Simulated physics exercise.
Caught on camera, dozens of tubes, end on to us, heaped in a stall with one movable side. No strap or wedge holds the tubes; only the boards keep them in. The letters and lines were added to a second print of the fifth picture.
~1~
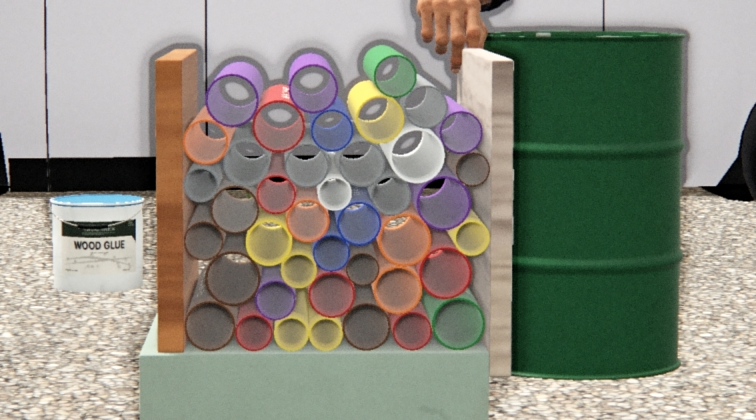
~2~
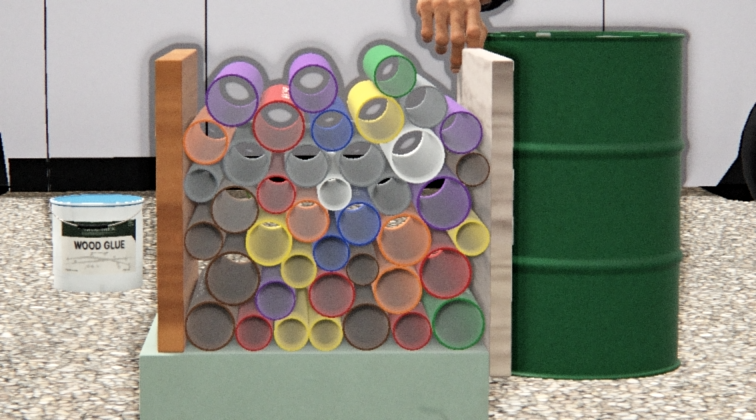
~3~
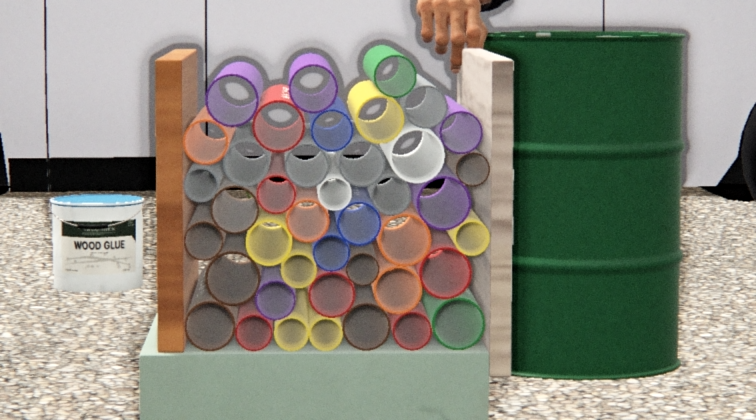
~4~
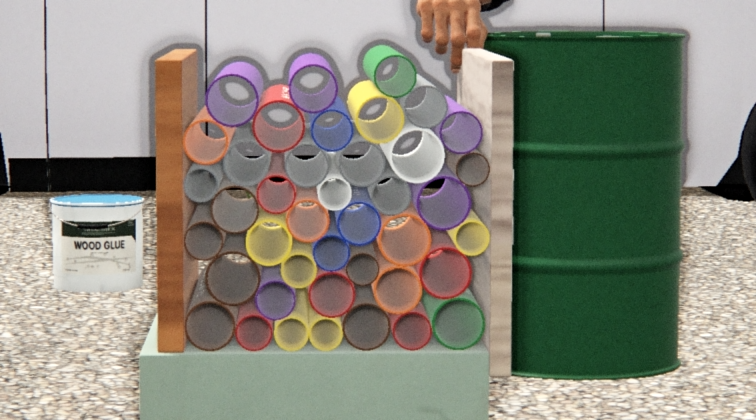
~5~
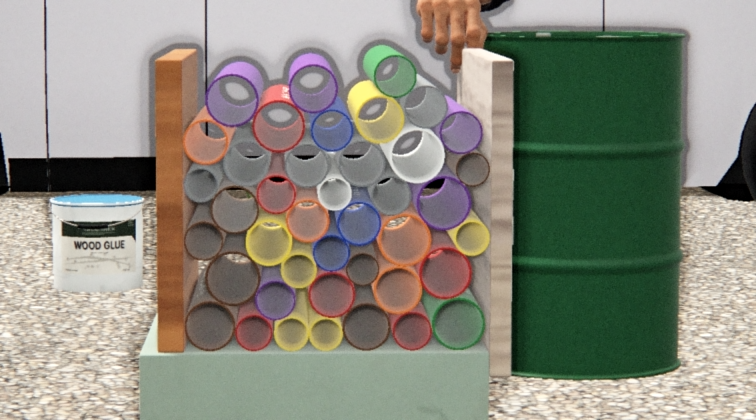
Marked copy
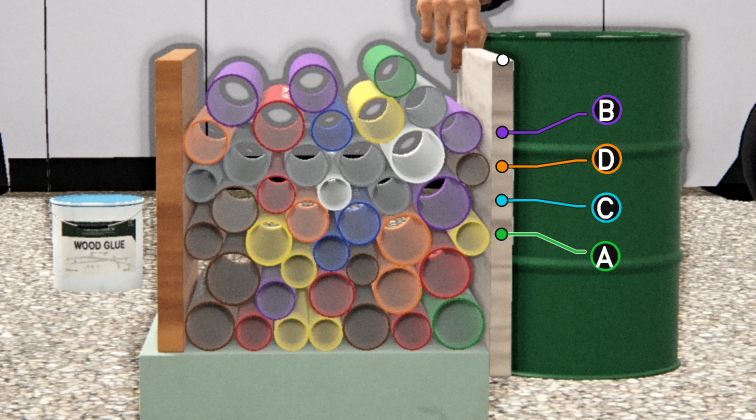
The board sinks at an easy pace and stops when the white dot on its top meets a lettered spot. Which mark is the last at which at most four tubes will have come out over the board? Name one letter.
No lower than A.
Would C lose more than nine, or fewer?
At C, fewer than nine.
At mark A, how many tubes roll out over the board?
The count is four.
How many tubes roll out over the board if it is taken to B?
The count is none.
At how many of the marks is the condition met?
Four of the four.
On the marked copy, A at (502, 235); B at (503, 132); C at (502, 200); D at (502, 167); the white dot at (503, 60).
Following A. Soon after the start, top of the board (490, 139).
Later, top of the board (489, 229).
In the end, top of the board (489, 233), four out over the board.
As for the rest, B none out over the board; C four out over the board; D none out over the board.
